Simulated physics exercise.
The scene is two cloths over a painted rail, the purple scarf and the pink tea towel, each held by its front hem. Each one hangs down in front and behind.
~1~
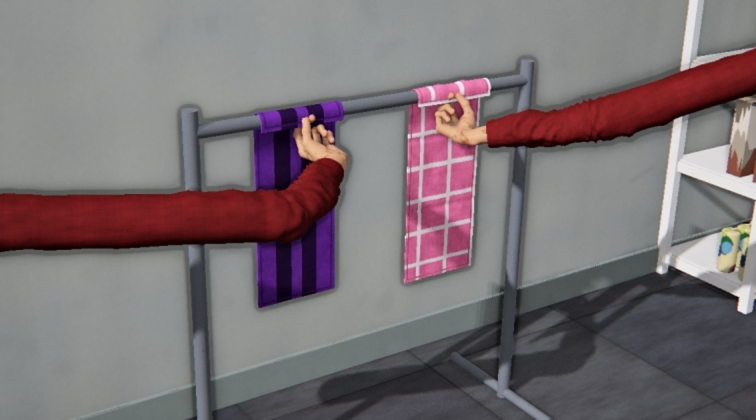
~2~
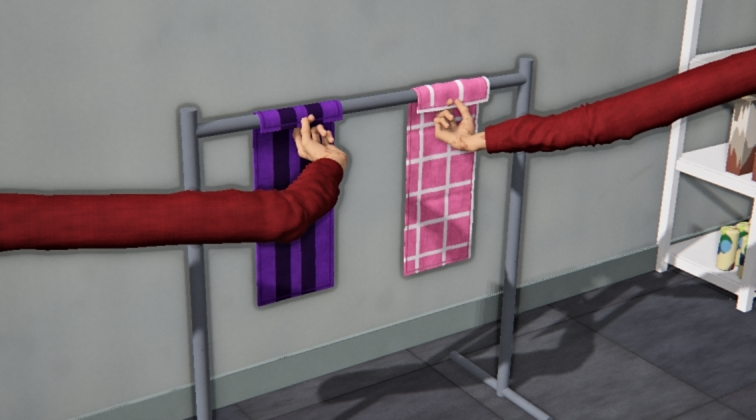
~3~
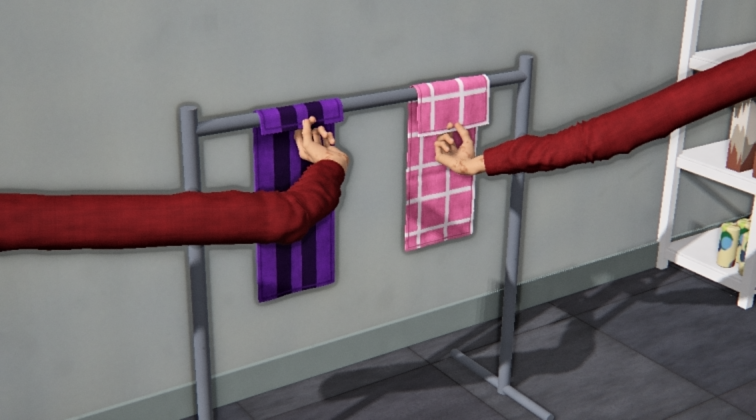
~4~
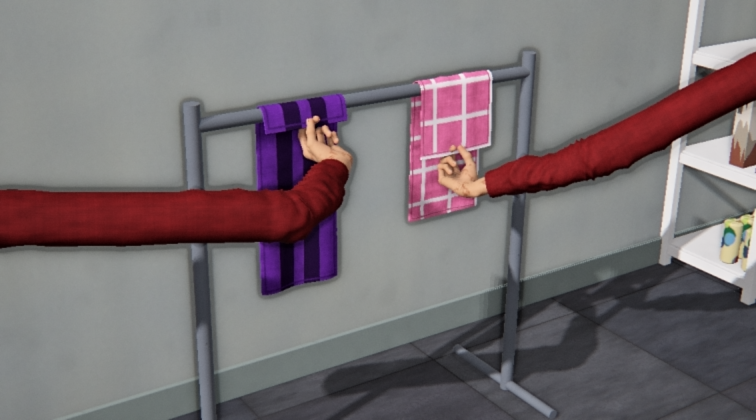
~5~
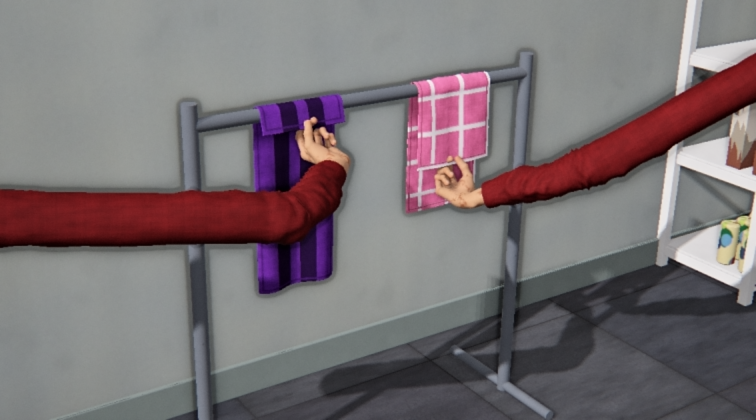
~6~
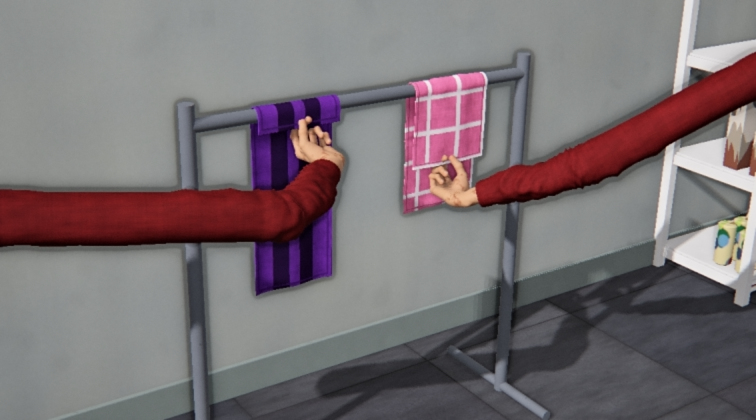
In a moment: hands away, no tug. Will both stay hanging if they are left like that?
Result: The purple scarf drops; the pink tea towel hangs on.
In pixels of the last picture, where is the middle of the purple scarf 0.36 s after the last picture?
At that moment: (293, 251).
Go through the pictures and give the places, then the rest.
The first picture shows scarf front hem (323, 118), back hem (316, 288); tea towel front hem (437, 99), back hem (422, 274).
The second picture shows scarf front hem (323, 117); tea towel front hem (436, 105).
The third picture shows scarf front hem (323, 119); tea towel front hem (436, 129).
The fourth picture shows scarf front hem (327, 118); tea towel front hem (439, 152).
The fifth picture shows scarf front hem (325, 120); tea towel front hem (437, 162).
The sixth picture shows scarf front hem (320, 119), back hem (312, 275), front far shorter than the back; tea towel front hem (431, 161), back hem (421, 205), front over half the back.
Then, 0.36 s on from there, scarf clear of the rail and dropping near (293, 251); tea towel as it was left.
Then, 0.62 s on from there, scarf in a heap on the floor; tea towel as it was left.
In the end, scarf in a heap on the floor; tea towel as it was left. The purple scarf slides off and the pink tea towel hangs there.
